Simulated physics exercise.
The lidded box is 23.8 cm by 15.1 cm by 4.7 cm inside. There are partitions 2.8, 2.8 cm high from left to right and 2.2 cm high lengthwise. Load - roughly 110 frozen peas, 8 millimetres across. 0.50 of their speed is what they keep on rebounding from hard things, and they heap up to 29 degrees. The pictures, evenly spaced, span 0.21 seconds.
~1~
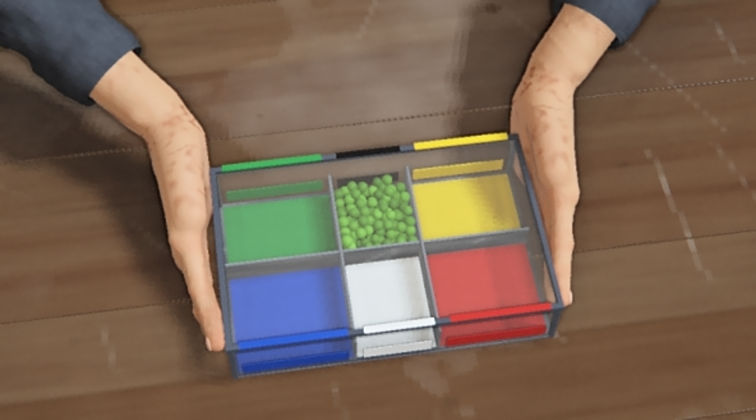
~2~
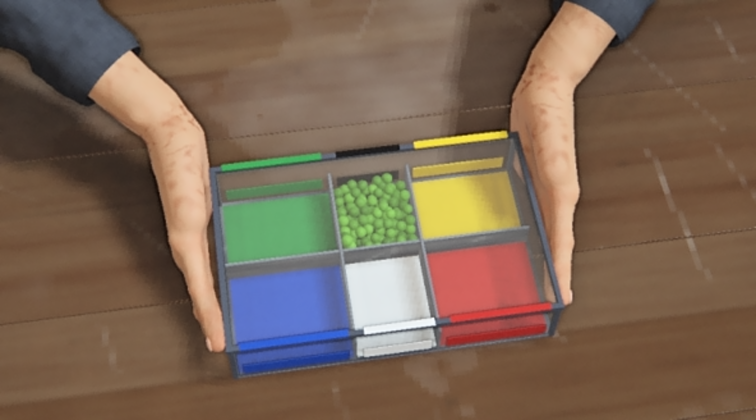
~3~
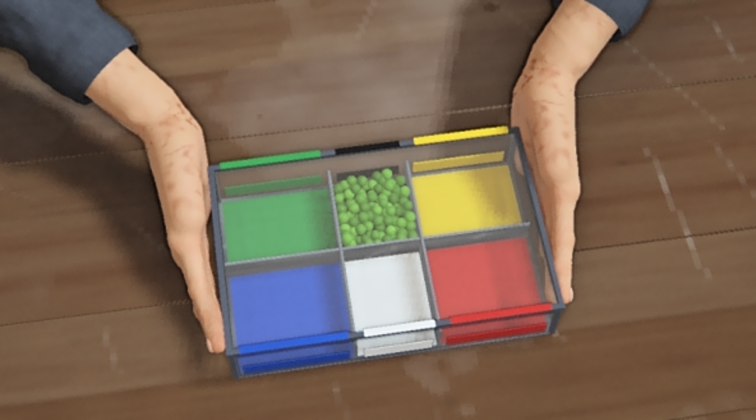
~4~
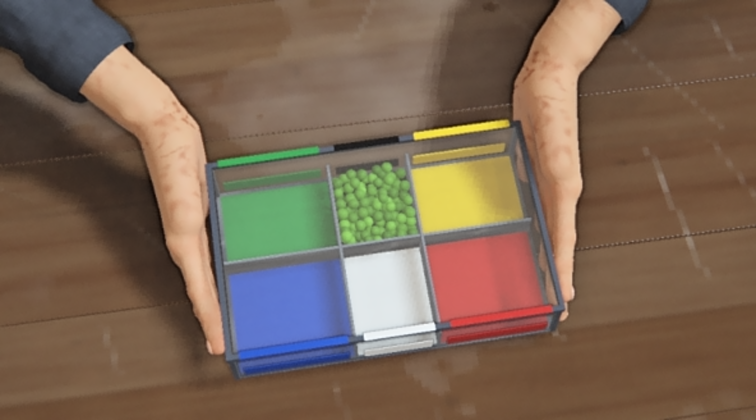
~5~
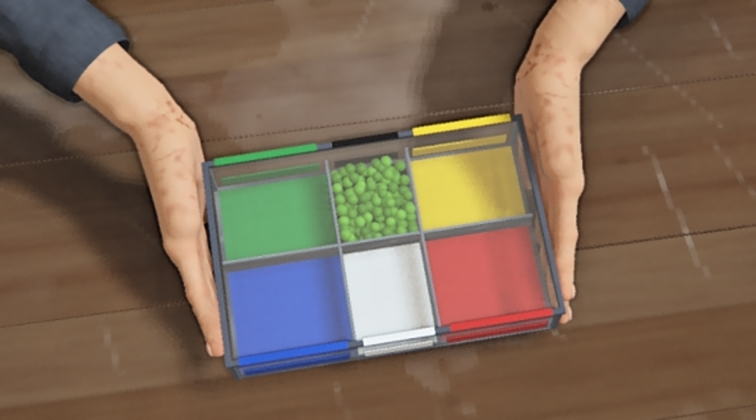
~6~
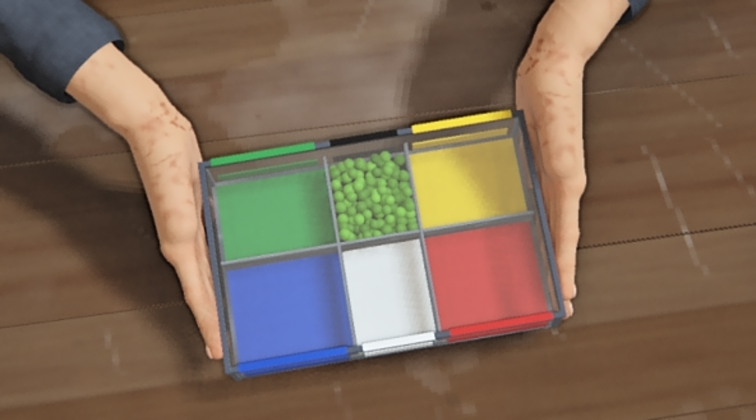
A clear, lidded box with coloured compartments, held between two hands above a wooden surface, starts almost level, then tilts gradually and slightly, its divided floor coming more squarely into view. The small green balls stay heaped in the top middle compartment, and the other five remain empty.
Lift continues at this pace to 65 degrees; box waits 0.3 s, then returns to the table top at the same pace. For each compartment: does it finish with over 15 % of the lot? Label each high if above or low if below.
Red: Low; blue: Low; green: Low; yellow: Low; white: High; black: High.
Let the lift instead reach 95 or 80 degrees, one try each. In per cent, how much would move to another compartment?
95 % and 65 %.
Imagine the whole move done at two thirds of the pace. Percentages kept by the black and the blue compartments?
That gives black 80 percent and blue 0 percent.
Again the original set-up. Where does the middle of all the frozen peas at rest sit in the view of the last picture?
Approximately (366, 245) in the last view.
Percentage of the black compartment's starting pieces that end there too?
70 %.
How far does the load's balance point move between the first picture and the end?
It shifts by roughly 4.0 cm.
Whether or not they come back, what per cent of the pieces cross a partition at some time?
30 %, roughly.
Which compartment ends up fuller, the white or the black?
That would be the black compartment.
Then, 0.65 s after the last picture, tilt 65 degrees; blue 5 %, white 15 %, black 80 %.
Then, 1.09 s after the last picture, tilt 35 degrees; blue 5 %, white 25 %, black 70 %.
Then, 1.60 s after the last picture, tilt 0 degrees; blue 5 %, white 25 %, black 70 %.
In the end, red 0 %, blue 5 %, green 0 %, yellow 0 %, white 25 %, black 70 %.
